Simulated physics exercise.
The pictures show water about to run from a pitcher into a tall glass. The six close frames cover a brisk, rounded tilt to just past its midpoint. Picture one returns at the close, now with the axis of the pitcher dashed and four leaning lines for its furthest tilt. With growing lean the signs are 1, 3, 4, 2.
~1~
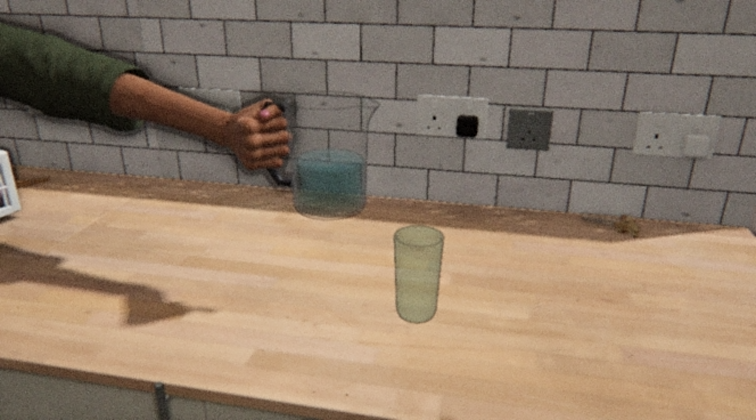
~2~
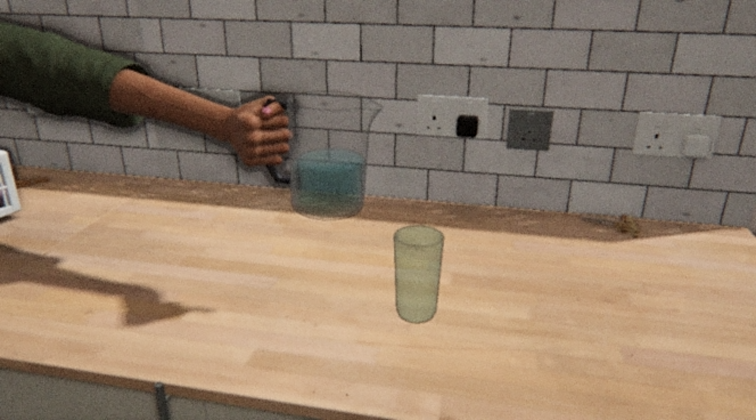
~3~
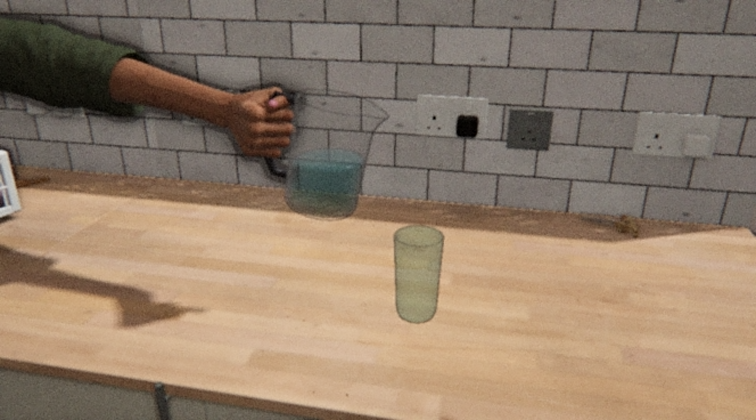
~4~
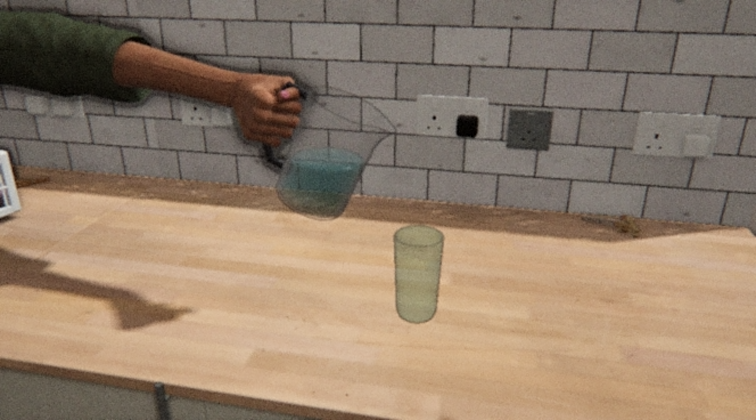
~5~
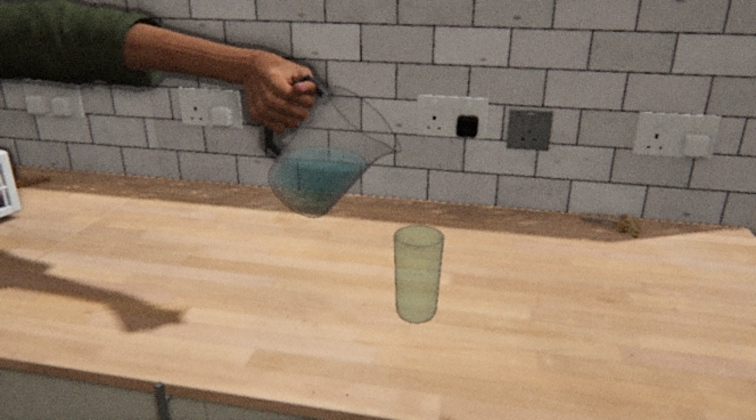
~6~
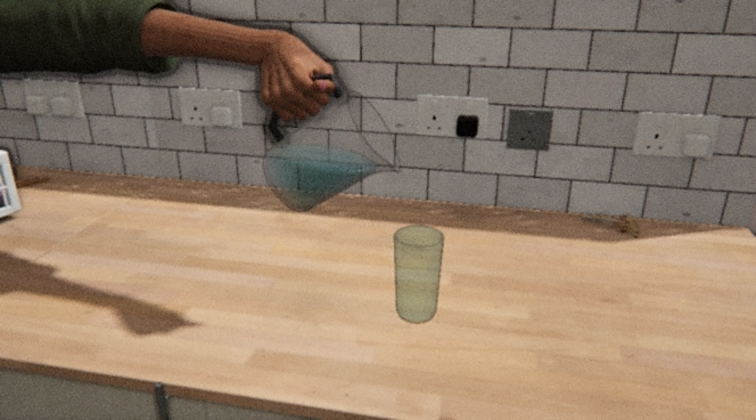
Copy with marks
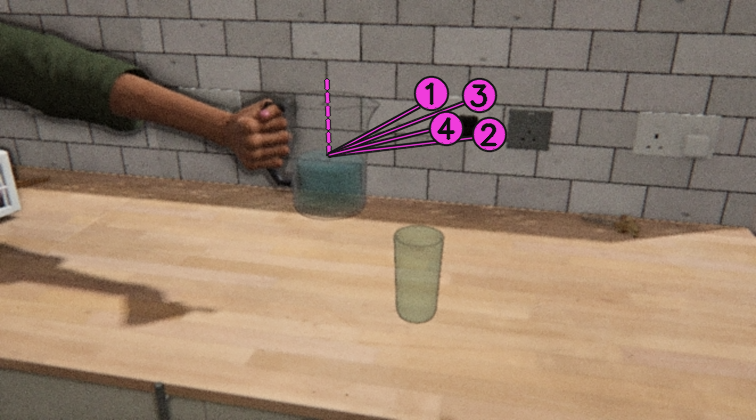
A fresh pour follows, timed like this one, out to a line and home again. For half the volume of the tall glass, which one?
4.
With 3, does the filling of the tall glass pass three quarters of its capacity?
No.
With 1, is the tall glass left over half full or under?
Under half.
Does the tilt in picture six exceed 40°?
Yes, it does.
In magenta, 1 at (418, 106); 2 at (473, 137); 3 at (464, 102); 4 at (428, 130).
With 1, the tall glass ends with about 9 % of what it can hold.
With 2, the tall glass ends with about 77 % of what it can hold.
With 3, the tall glass ends with about 26 % of what it can hold.
With 4, the tall glass ends with about 51 % of what it can hold.
